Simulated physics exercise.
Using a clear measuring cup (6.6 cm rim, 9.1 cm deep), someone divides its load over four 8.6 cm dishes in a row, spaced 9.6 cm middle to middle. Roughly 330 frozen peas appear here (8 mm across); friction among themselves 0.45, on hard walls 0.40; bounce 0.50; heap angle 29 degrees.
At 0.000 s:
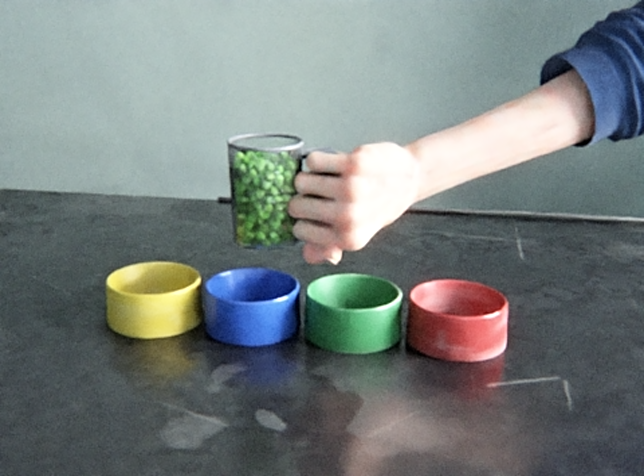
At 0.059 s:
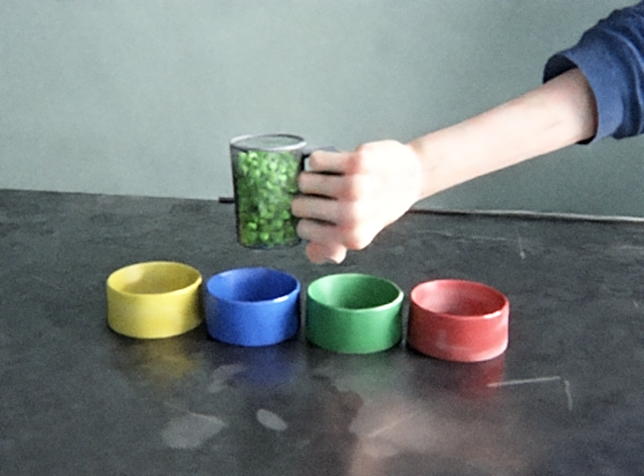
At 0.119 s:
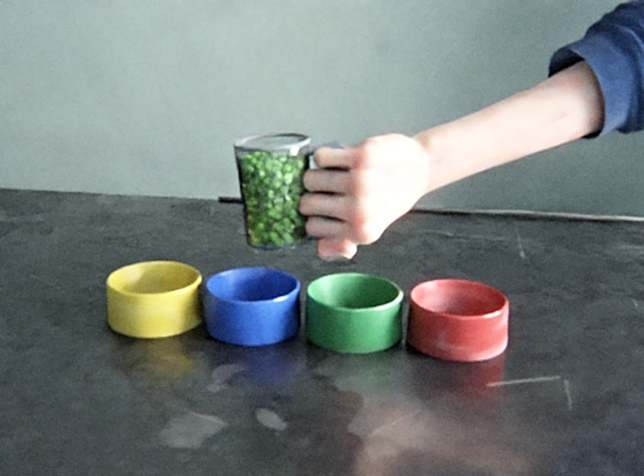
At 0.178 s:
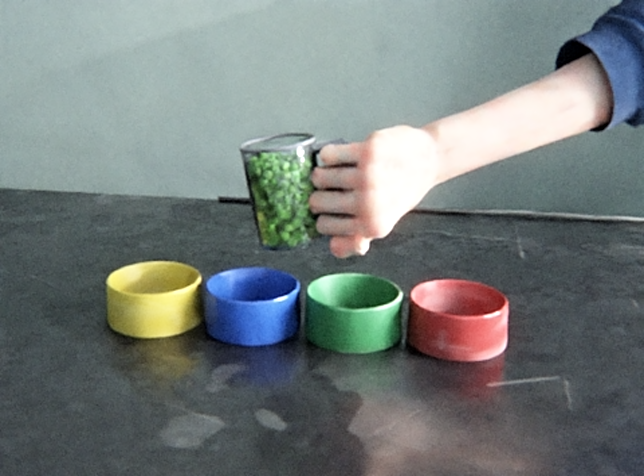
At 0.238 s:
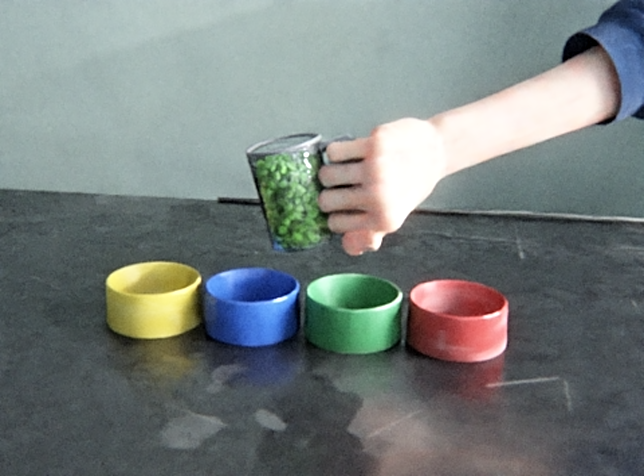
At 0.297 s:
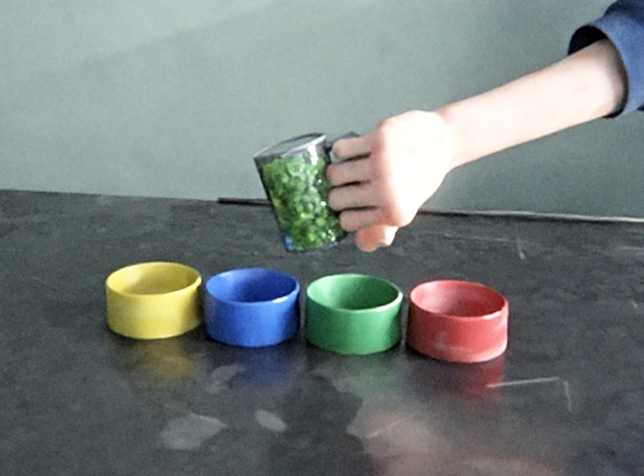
A hand reaching in from the right, its arm in a dark blue sleeve, holds a clear cup of green peas above a dark tabletop before a plain grey-green wall, seen from slightly above. Four round dishes stand below in a row, yellow, blue, green and red from left to right. The hand shifts the cup slightly rightward while gradually tilting it left, as the view stays still.
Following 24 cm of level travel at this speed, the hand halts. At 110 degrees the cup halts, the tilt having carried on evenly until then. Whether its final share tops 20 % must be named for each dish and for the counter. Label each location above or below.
Labels - red dish: Above, blue dish: Below, green dish: Below, yellow dish: Below, counter: Below.
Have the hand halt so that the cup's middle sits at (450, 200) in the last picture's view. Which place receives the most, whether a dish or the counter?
Green.
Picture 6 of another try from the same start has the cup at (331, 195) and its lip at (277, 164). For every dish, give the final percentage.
Then red 100, blue 0, green 0, and yellow 0.
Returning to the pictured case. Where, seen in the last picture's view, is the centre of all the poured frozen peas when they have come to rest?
When it all comes to rest, the middle is near (450, 316).
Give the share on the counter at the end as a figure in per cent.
Roughly 5 in a hundred.
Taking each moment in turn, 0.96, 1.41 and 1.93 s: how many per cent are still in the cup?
Roughly 100, then 90, then 25.
After 0.96 s, tilt 64 degrees; cup holds 100 %.
After 1.41 s, tilt 97 degrees; cup holds 90 %, green 5 %.
Then, at 1.93 s, tilt 110 degrees; cup holds 25 %, red 65 %, green 5 %.
In the end, at 2.9 s, red 90 %, blue 0 %, green 5 %, yellow 0 %, counter 5 %.
